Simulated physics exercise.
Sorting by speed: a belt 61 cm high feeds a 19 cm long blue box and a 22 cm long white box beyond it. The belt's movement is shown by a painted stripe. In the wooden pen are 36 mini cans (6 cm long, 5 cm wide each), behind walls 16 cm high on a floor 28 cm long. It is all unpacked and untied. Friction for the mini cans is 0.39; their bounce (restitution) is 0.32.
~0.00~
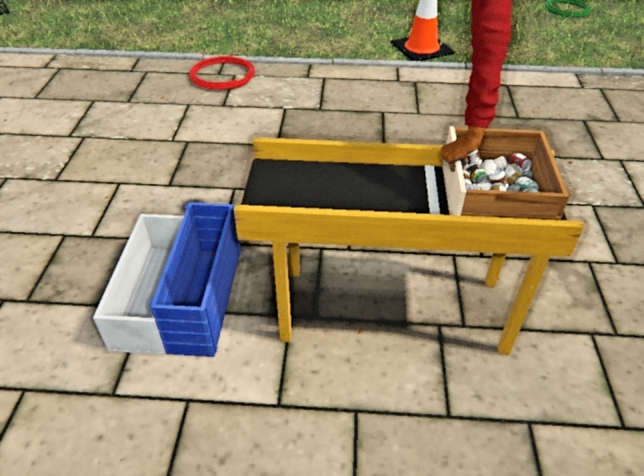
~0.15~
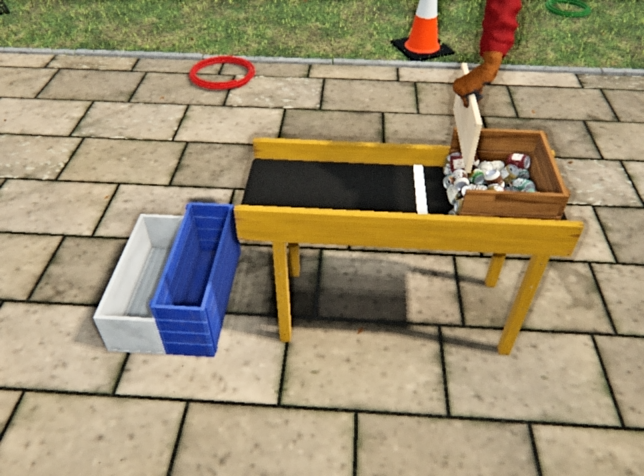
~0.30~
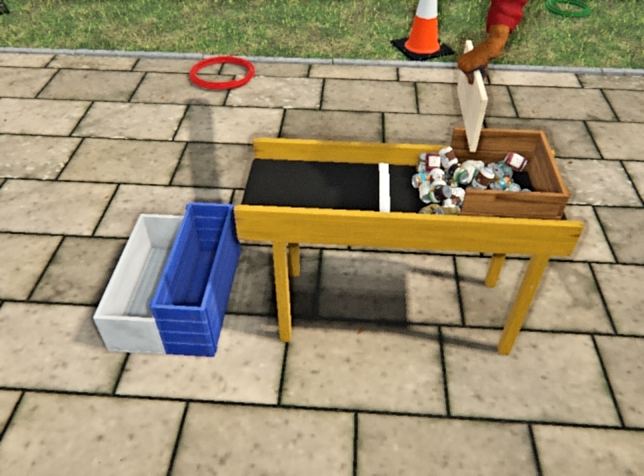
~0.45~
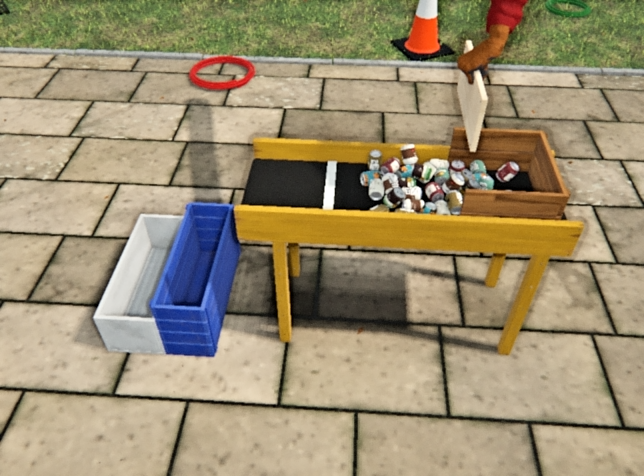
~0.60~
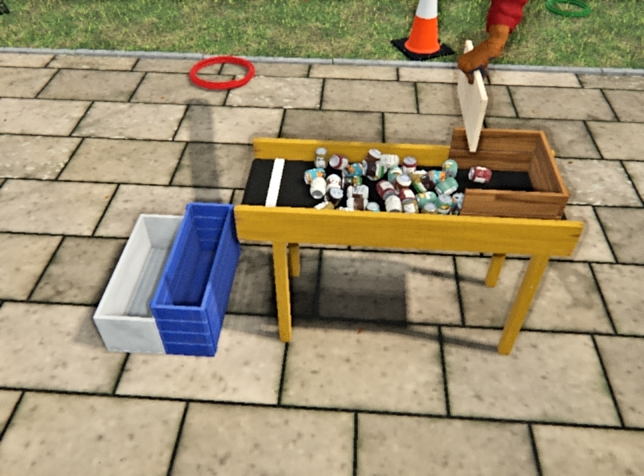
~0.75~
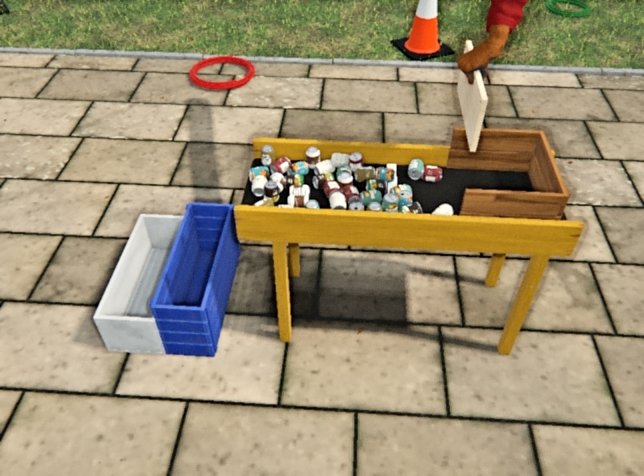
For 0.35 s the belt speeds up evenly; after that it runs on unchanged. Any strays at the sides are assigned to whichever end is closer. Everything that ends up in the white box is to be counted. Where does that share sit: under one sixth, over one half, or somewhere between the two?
I expect the majority to end up there.
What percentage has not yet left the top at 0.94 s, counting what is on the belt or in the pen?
About 65 per cent.
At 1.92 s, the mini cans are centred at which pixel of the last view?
I'd place it about (148, 293) in the last view.
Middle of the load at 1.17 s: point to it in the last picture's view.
You'd find the load's middle at roughly (189, 215).
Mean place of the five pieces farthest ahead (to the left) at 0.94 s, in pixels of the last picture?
Mean position approx. (196, 202).
After 0.94 s, 23 on the belt and 13 in the air.
After 1.17 s, 7 in the white box, 5 on the belt and 24 in the air.
After 1.50 s, 29 in the white box, 1 on the belt, 1 on the ground beyond the white box and 5 in the air.
Final count (at 1.92 s), 1 in the blue box, 32 in the white box and 3 on the ground beyond the white box. Asked share, 32 of 36, 89 per cent.
